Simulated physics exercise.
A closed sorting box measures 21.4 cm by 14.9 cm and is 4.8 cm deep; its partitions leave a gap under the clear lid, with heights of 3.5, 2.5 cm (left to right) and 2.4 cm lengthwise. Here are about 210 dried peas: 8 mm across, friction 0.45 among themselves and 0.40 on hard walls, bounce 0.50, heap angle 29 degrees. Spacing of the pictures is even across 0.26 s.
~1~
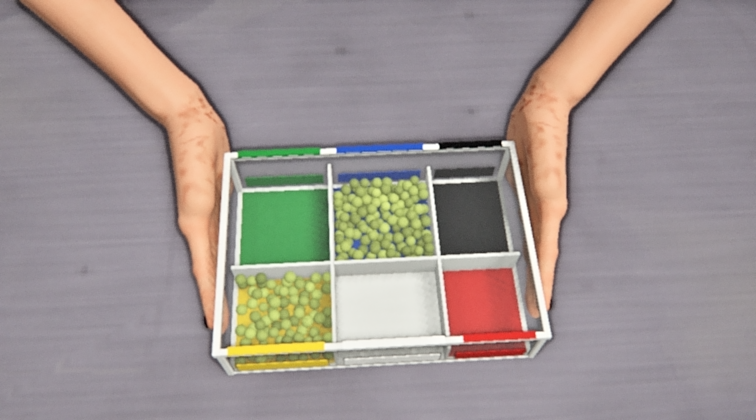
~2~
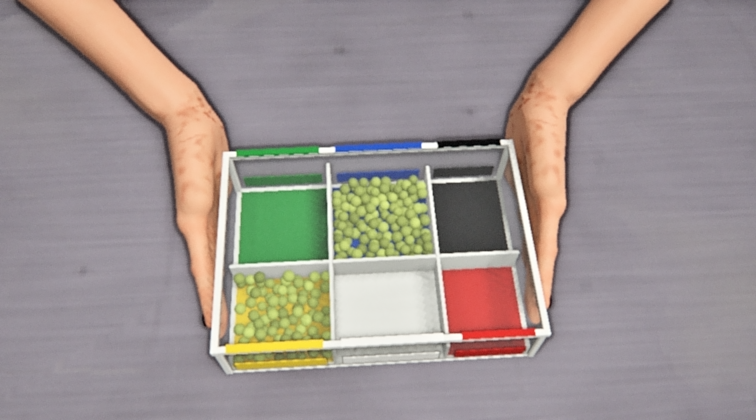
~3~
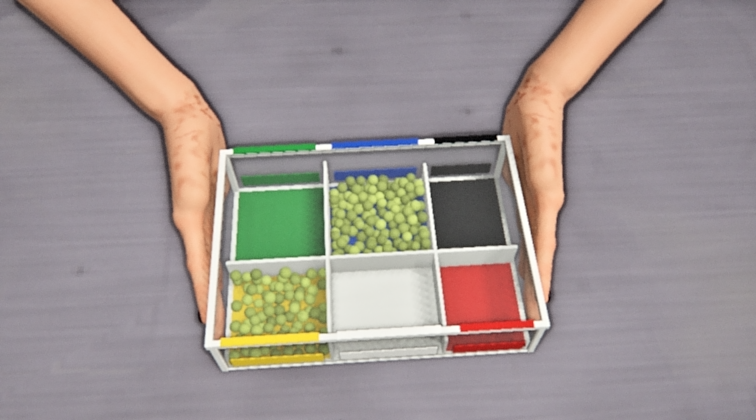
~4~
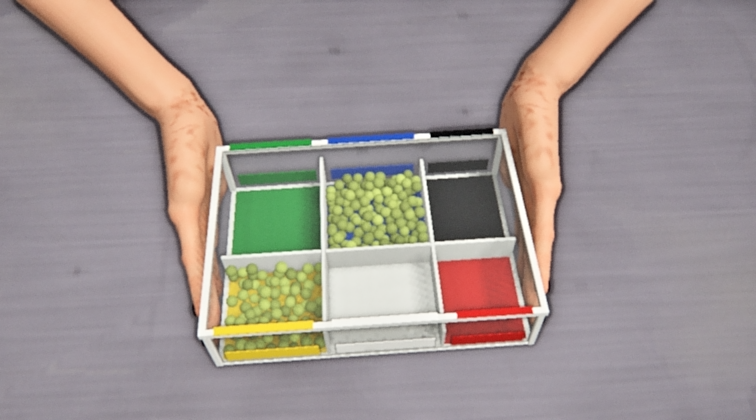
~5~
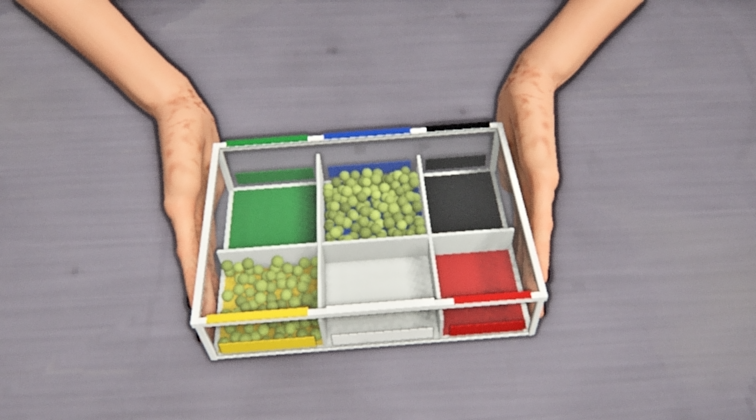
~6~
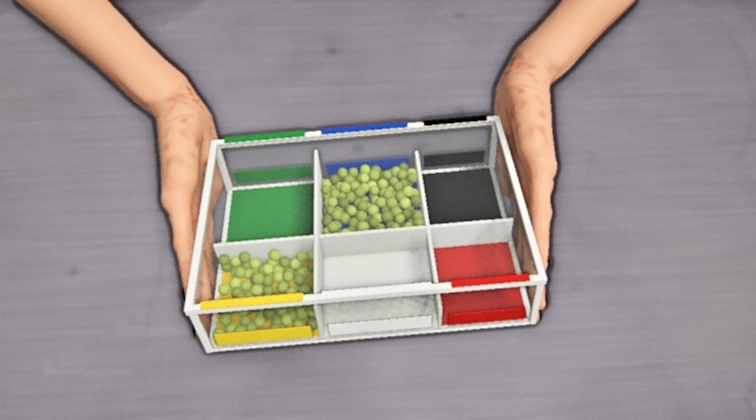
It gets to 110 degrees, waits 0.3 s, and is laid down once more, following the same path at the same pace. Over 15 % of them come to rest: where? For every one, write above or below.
Red below, blue above, green above, yellow below, white below, black below.
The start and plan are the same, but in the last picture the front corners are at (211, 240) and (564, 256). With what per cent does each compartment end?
By the end, red has 0%, blue has 55%, green has 20%, yellow has 0%, white has 0% and black has 20%.
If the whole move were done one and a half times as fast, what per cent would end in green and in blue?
Final per cent - green: 40, blue: 60.
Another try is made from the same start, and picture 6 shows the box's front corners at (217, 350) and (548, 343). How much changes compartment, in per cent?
Then around 70 percent would end up out of place.
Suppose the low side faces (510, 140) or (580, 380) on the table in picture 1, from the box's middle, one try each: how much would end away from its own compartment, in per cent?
70 and 75 %.
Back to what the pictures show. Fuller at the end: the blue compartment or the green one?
Go with blue, that one ends with more.
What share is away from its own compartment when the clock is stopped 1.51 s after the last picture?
Estimate: Some 35 %.
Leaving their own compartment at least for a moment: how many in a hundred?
40 %, roughly.
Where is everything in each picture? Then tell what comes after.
The first frame shows box tilt 0 degrees, front corners at (220, 350) and (544, 333); blue 65 %, yellow 35 %.
The second frame shows box tilt 1 degrees, front corners at (218, 348) and (543, 330).
The third frame shows box tilt 3 degrees, front corners at (213, 342) and (542, 322), lowest corner left back.
The fourth frame shows box tilt 7 degrees, front corners at (206, 332) and (541, 309), lowest corner left back.
The fifth frame shows box tilt 11 degrees, front corners at (199, 320) and (539, 294), lowest corner left back.
The sixth frame shows box tilt 15 degrees, front corners at (193, 307) and (539, 277), lowest corner left back; blue 65 %, yellow 35 %.
Then, 1.51 s after the last picture, tilt 110 degrees; blue 60 %, green 35 %, yellow 5 %.
Then, 2.51 s after the last picture, tilt 56 degrees; blue 55 %, green 40 %, yellow 5 %.
Then, 3.50 s after the last picture, tilt 0 degrees; blue 55 %, green 40 %, yellow 5 %.
In the end, red 0 %, blue 55 %, green 40 %, yellow 5 %, white 0 %, black 0 %.
